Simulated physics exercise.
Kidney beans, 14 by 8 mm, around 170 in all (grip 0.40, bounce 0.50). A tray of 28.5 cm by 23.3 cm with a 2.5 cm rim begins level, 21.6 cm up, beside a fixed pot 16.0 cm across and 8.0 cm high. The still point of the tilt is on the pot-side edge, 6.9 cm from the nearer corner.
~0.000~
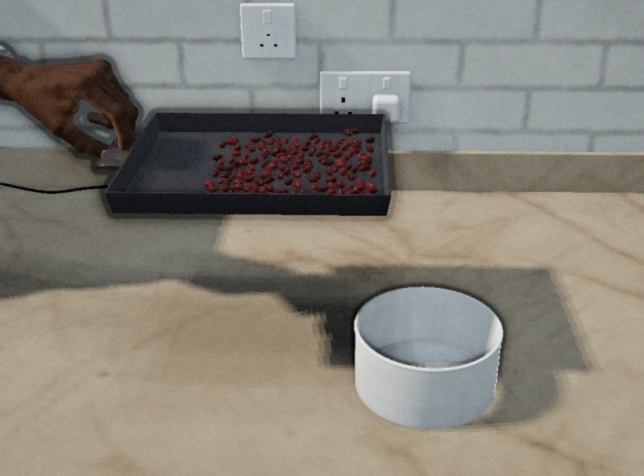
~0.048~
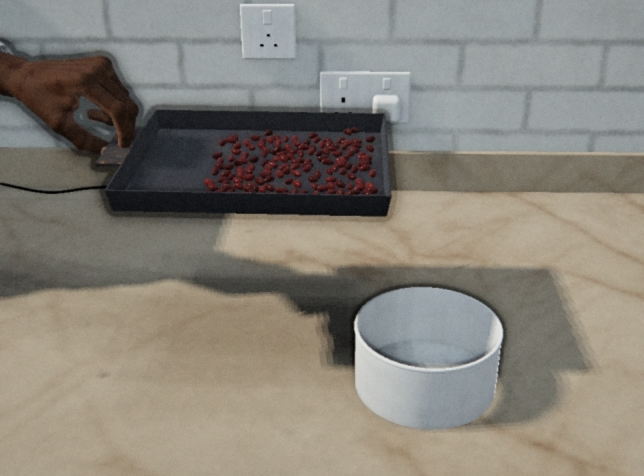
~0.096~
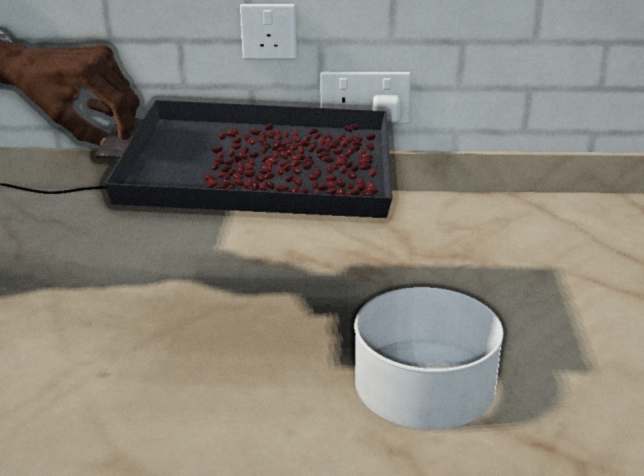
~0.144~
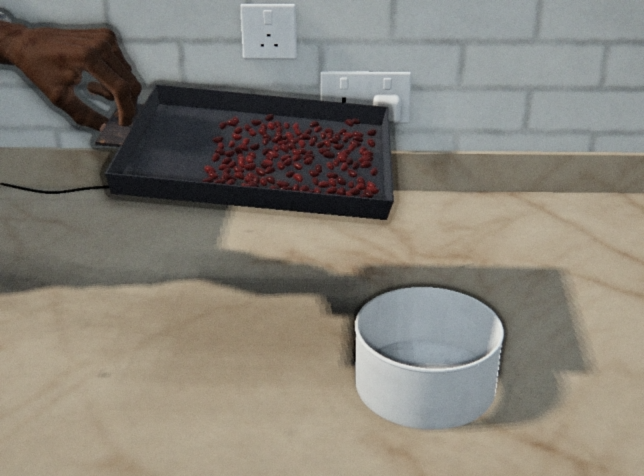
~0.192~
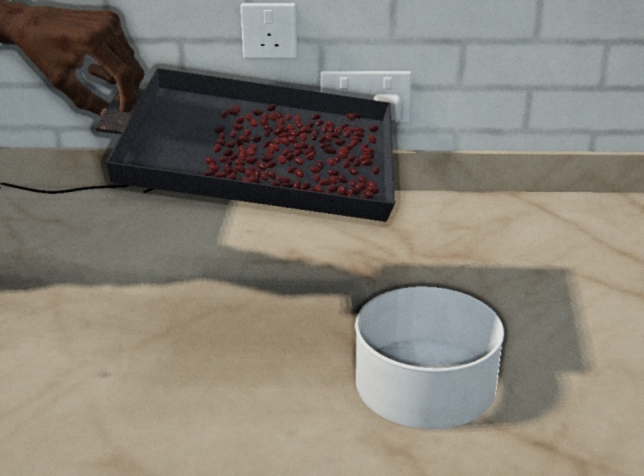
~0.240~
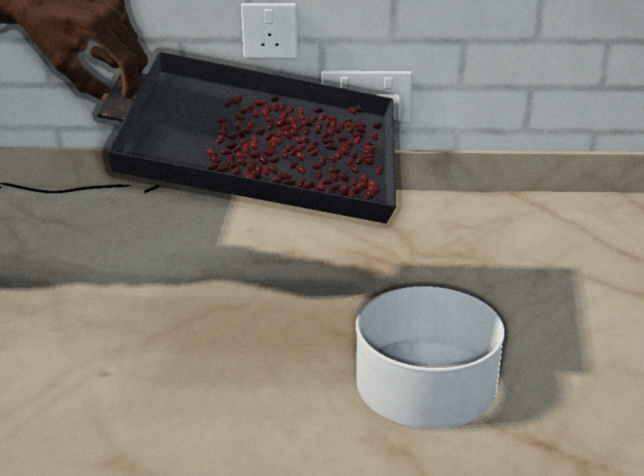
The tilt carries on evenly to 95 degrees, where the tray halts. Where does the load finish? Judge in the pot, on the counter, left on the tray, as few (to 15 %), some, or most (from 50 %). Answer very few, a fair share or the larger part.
In the pot: The larger part; on the counter: Very few; left on the tray: Very few.
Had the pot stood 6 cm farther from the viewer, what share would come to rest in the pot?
In that case some 50 per cent.
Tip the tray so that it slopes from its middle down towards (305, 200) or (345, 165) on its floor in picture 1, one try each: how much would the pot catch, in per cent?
Some 90 and 20 per cent.
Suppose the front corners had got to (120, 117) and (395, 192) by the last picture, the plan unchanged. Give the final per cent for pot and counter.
Pot 20, counter 75.
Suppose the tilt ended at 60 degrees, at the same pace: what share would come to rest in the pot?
In that case some 10 per cent.
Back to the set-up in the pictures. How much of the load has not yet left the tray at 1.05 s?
Some 95 per cent of the load.
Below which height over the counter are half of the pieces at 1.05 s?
About 24 cm.
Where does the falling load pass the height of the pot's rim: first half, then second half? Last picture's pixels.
First near (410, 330), later near (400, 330).
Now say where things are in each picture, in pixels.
Tray tilt 0 degrees, front corners at (110, 191) and (387, 193); middle of the pieces at (295, 167); pot at (428, 325), in the first frame.
Tray tilt 1 degrees, front corners at (110, 189) and (387, 194); middle of the pieces at (295, 166), in the second frame.
Tray tilt 3 degrees, front corners at (110, 182) and (388, 196), lowest corner right front; middle of the pieces at (296, 163), in the third frame.
Tray tilt 7 degrees, front corners at (111, 172) and (389, 199), lowest corner right front; middle of the pieces at (297, 158), in the fourth frame.
Tray tilt 11 degrees, front corners at (112, 161) and (391, 201), lowest corner right front; middle of the pieces at (298, 153), in the fifth frame.
Tray tilt 14 degrees, front corners at (113, 150) and (392, 204), lowest corner right front; middle of the pieces at (301, 148); pot at (430, 325). Its pace works out near 80 degrees a second, in the sixth frame.
After 0.72 s, tilt 53 degrees; the tray holds 100 %, the pot 0 %.
After 1.05 s, tilt 79 degrees; the tray holds 95 %, the pot 5 %.
After 1.46 s, tilt 95 degrees; the tray holds 10 %, the pot 80 %.
In the end, at 2.2 s, pot 95 %, counter 0 %, tray 5 %.
